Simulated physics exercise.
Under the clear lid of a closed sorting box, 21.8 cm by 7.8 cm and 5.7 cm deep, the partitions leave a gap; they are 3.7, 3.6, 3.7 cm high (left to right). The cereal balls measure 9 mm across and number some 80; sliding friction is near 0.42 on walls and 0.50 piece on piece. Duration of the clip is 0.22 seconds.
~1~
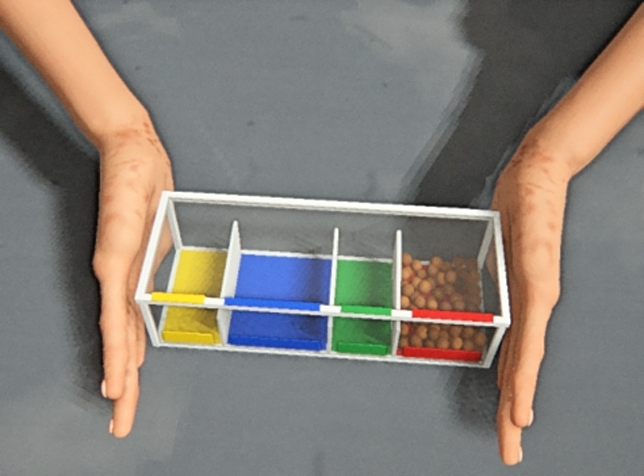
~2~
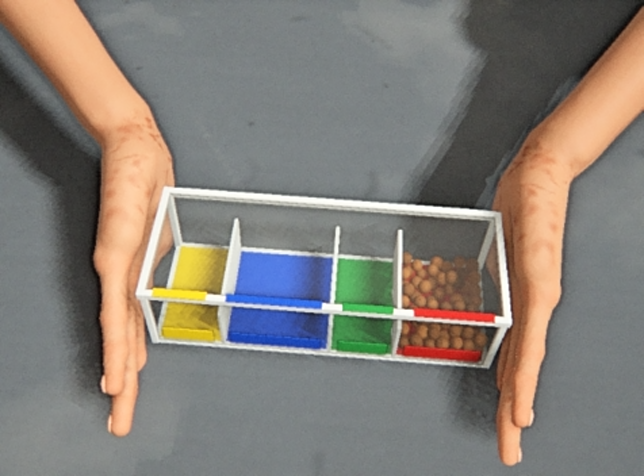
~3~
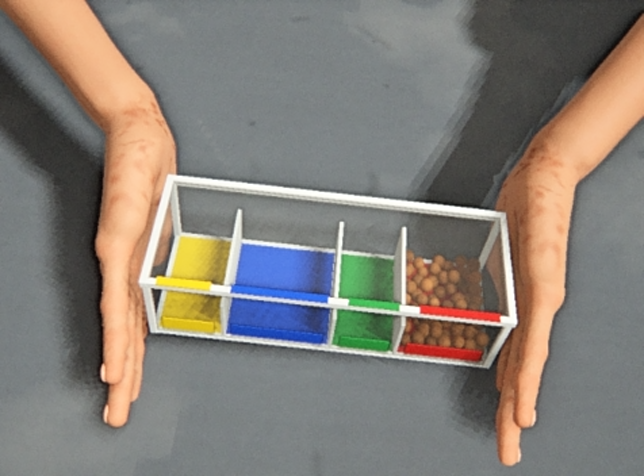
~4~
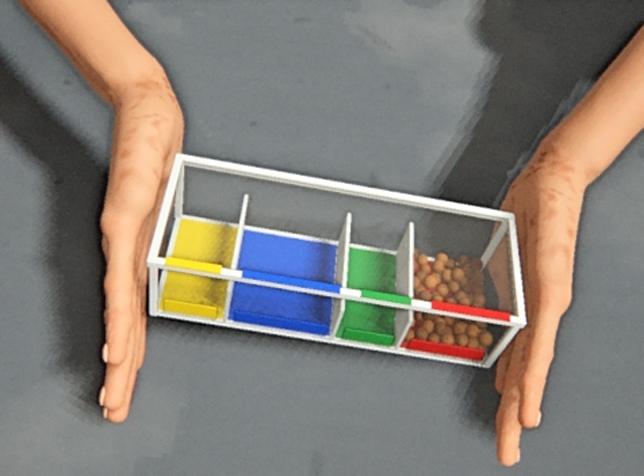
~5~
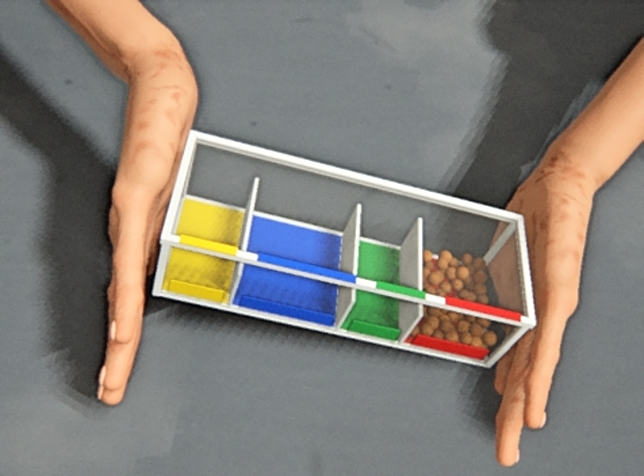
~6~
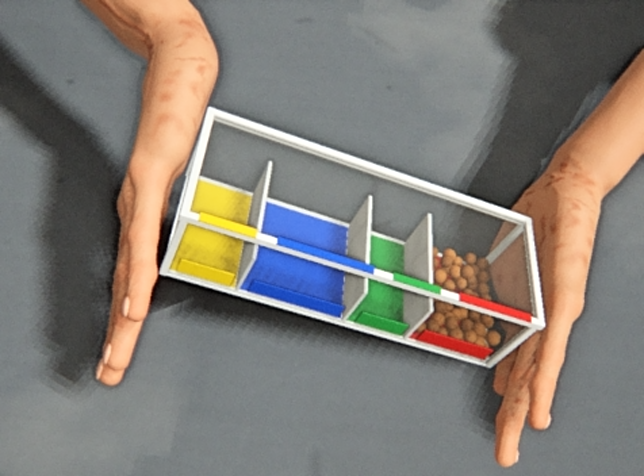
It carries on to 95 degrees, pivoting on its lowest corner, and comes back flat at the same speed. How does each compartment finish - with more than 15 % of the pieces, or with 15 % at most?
Red: More than 15 %, blue: At most 15 %, green: At most 15 %, yellow: At most 15 %.
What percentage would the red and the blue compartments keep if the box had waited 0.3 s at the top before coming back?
Then, in per cent: Red 100; blue 0.
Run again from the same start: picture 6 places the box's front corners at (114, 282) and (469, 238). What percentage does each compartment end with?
Each compartment ends like this: Red 30 per cent, blue 25 per cent, green 5 per cent, yellow 35 per cent.
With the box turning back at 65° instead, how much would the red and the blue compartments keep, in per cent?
Result - red 100 percent, blue 0 percent.
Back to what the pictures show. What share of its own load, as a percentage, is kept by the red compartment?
100 %.
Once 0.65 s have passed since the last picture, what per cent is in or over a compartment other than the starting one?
Reading: Close to 0 %.
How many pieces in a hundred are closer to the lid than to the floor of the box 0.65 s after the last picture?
About 20 %.
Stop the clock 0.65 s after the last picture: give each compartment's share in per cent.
Red 100; blue 0; green 0; yellow 0.
Then, 0.65 s after the last picture, tilt 94 degrees; red 100 %.
Then, 1.08 s after the last picture, tilt 40 degrees; red 100 %.
Then, 1.59 s after the last picture, tilt 0 degrees; red 100 %.
In the end, red 100 %, blue 0 %, green 0 %, yellow 0 %.
